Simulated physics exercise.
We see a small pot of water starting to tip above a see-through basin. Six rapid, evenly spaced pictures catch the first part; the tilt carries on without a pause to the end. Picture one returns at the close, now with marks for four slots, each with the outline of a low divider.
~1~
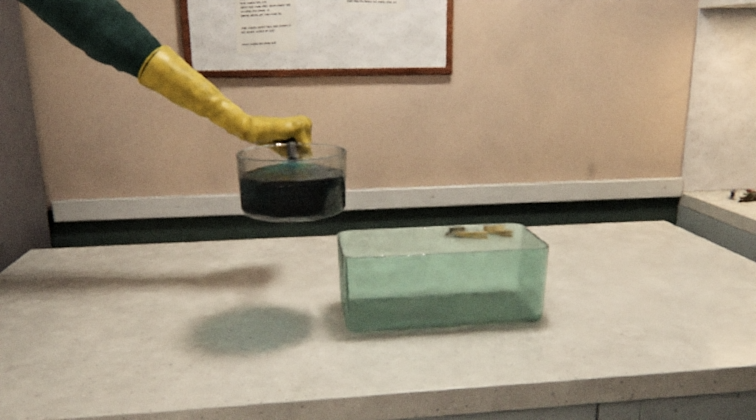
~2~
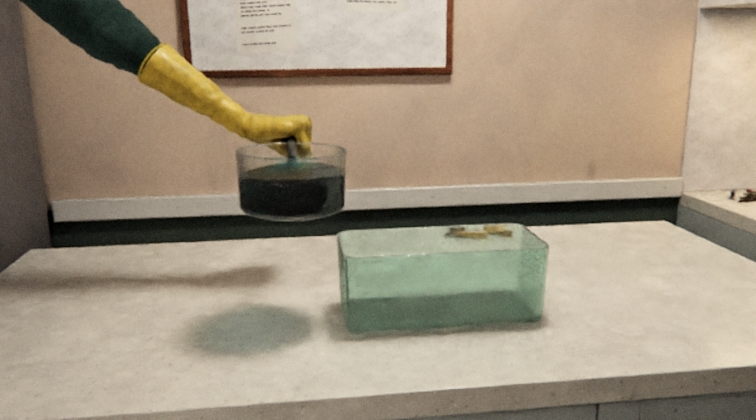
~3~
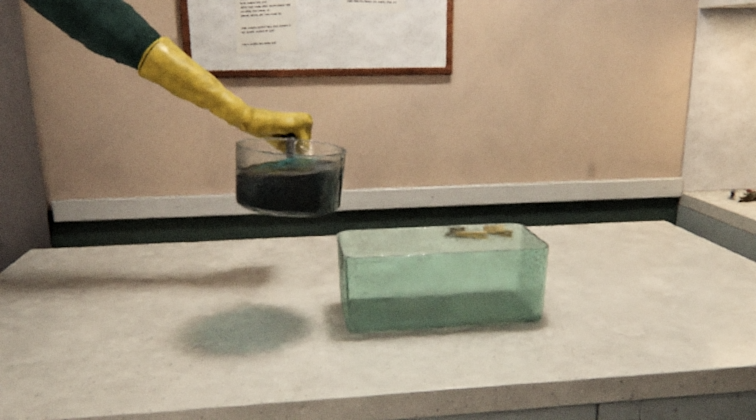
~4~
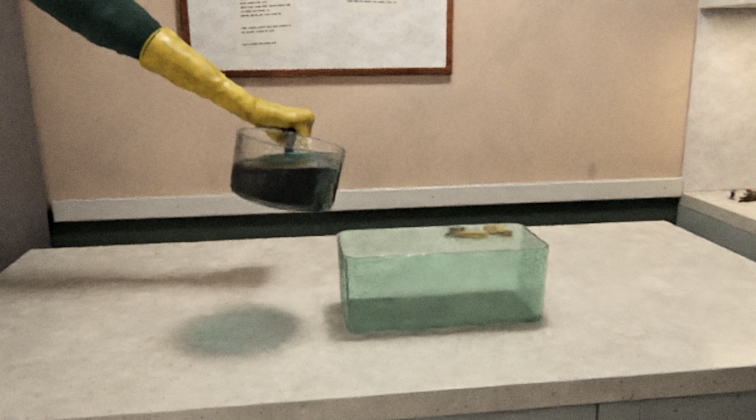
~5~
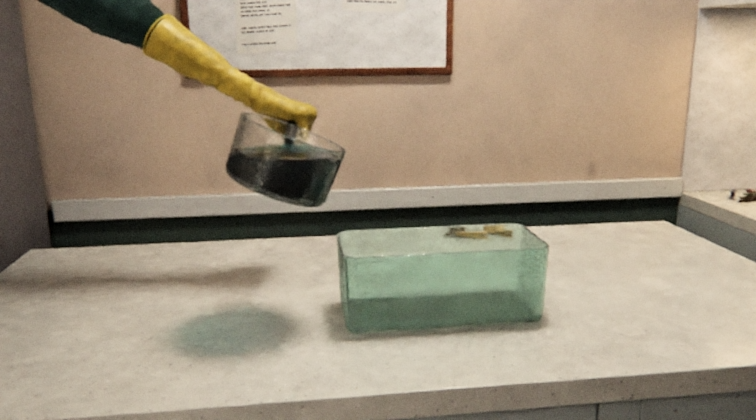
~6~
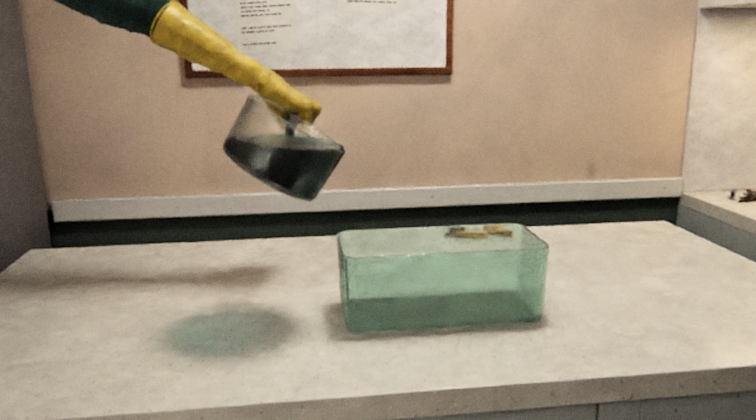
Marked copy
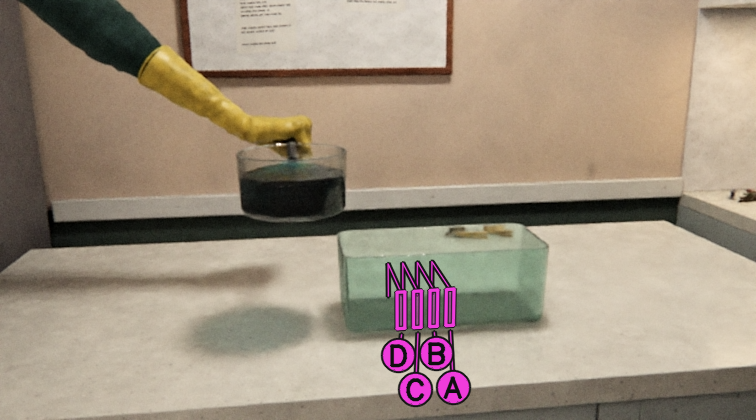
On a pale countertop against a beige wall, a yellow-gloved hand holds a small clear pot of dark liquid above and to the left of a see-through, greenish basin. The pot starts upright, then the hand tilts it steadily toward the right, its left side rising while the liquid stays inside.
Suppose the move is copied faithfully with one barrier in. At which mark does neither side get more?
Go for B.
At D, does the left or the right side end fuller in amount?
More ends on the right.
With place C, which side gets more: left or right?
More ends on the right.
In magenta, A at (450, 331); B at (434, 332); C at (418, 333); D at (401, 334).
If A is chosen, about 82 % ends left of the wall and 16 % right of it.
If B is chosen, about 46 % ends left of the wall and 52 % right of it.
If C is chosen, about 11 % ends left of the wall and 88 % right of it.
If D is chosen, about 6 % ends left of the wall and 92 % right of it.
